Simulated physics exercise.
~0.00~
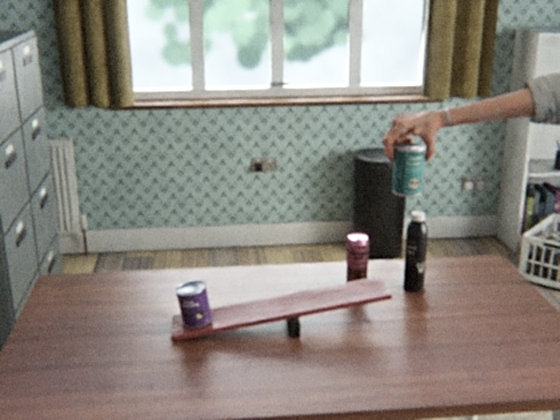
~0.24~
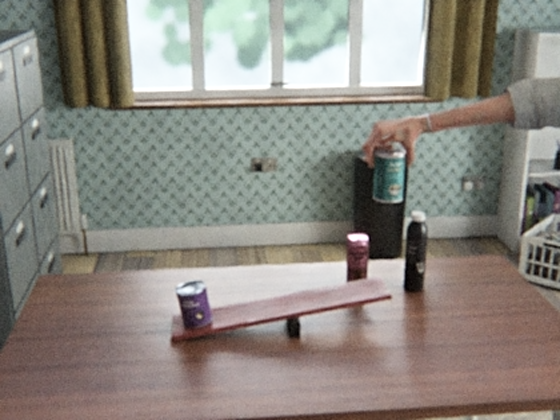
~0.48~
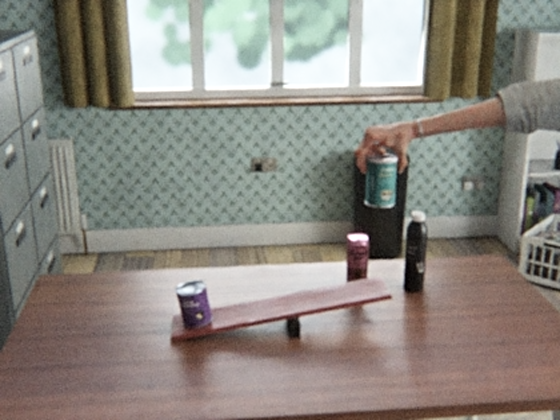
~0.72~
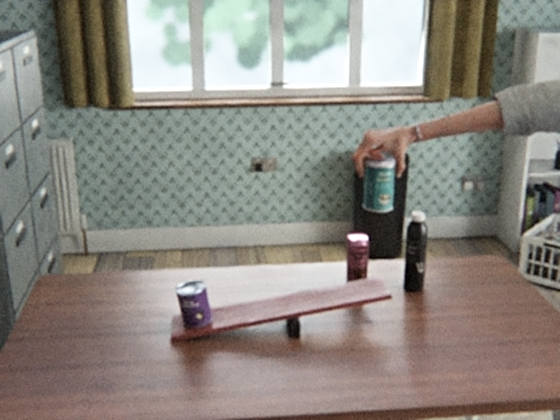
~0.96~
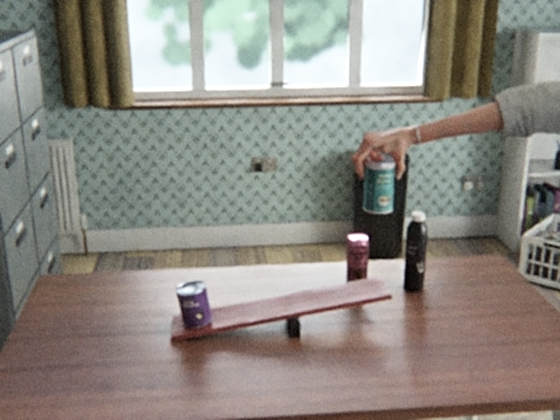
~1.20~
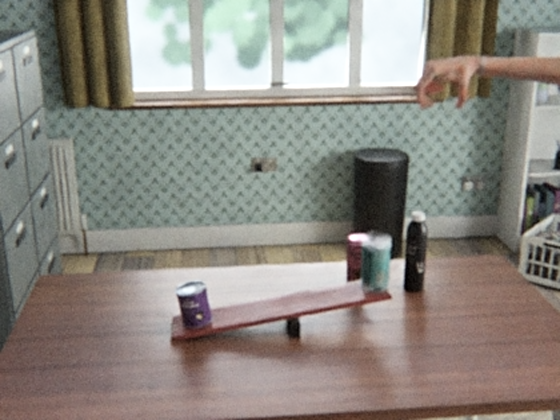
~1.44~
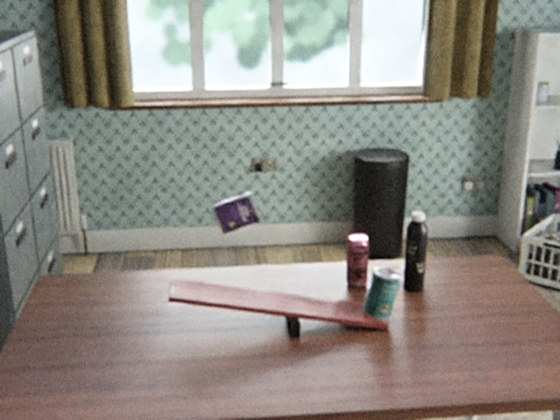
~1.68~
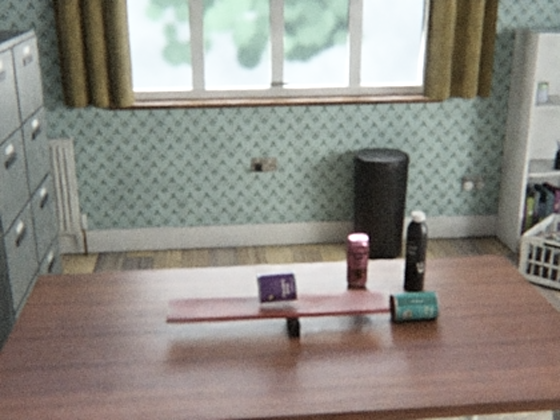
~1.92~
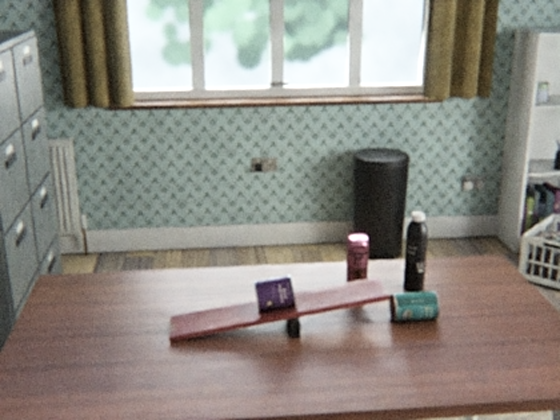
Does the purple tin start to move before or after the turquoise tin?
The purple tin starts to move after the turquoise tin. The hand is already carrying the turquoise tin to the left while the purple tin sits still, and the purple tin only flies up once the plank tips.
